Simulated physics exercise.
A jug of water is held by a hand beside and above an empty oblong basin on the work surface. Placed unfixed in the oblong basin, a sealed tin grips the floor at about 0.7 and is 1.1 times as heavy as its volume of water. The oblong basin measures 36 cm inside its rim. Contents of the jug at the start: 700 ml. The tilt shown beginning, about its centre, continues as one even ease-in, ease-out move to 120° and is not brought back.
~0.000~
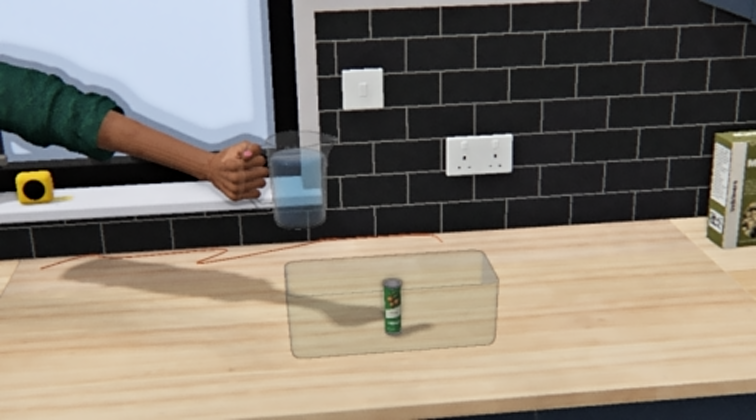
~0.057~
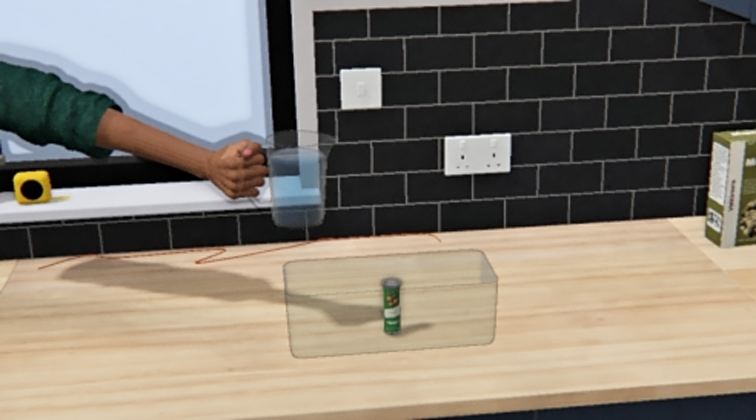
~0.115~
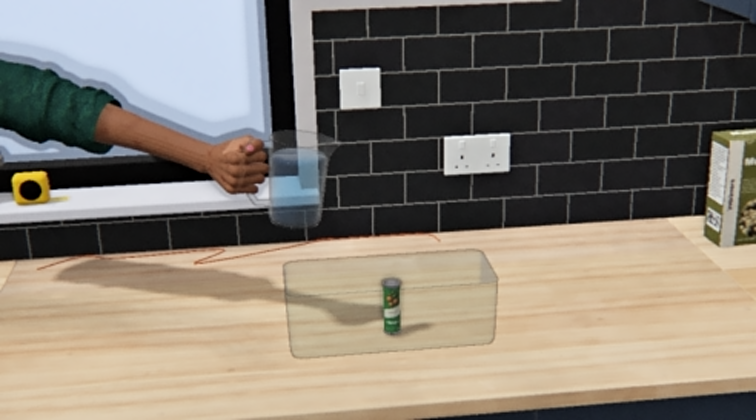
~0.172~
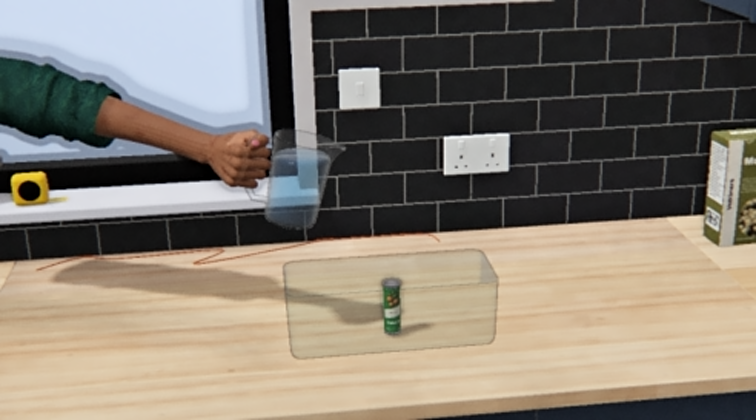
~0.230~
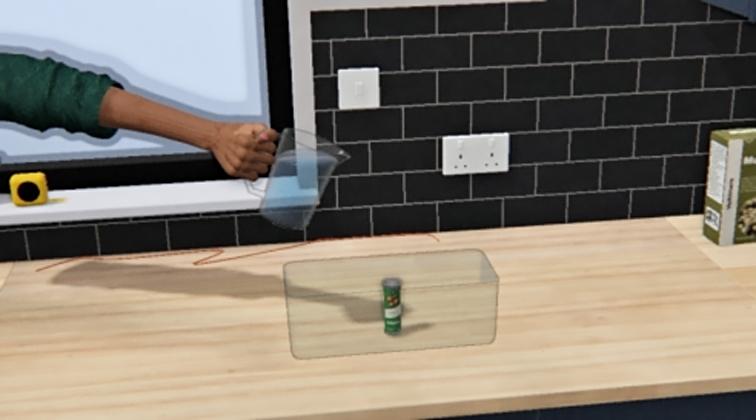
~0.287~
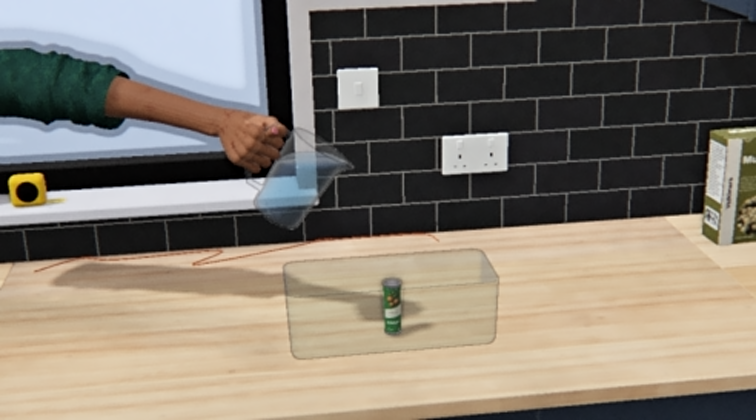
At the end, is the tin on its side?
It ends up tipped over.
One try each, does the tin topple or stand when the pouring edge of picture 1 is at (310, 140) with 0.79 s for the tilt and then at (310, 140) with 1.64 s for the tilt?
The tin stays vertical the first time and stays vertical the second time.
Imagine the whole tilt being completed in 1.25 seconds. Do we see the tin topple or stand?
In that case the tin overturns.
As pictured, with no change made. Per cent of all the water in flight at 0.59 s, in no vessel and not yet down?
Roughly 28 percent.
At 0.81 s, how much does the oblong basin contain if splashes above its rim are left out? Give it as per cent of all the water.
The share is close to 74 percent.
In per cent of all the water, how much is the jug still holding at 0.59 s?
Close to 60 in a hundred.
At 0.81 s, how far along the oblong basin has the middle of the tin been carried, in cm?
It has moved some 3 cm.
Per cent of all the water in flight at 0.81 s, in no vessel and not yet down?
About 18 percent.
By 0.59 s the tilt is 102° and 60 per cent is still to pour; the tin stands where it began.
By 0.81 s the tilt is 120° and 8 per cent is still to pour; the tin stands 3 cm from where it began.
By 1.04 s the tilt is 120° and 0 per cent is still to pour; the tin lies on its side.
By 1.29 s the tilt is 120° and 0 per cent is still to pour; the tin lies on its side.
At rest the tin lies on its side.
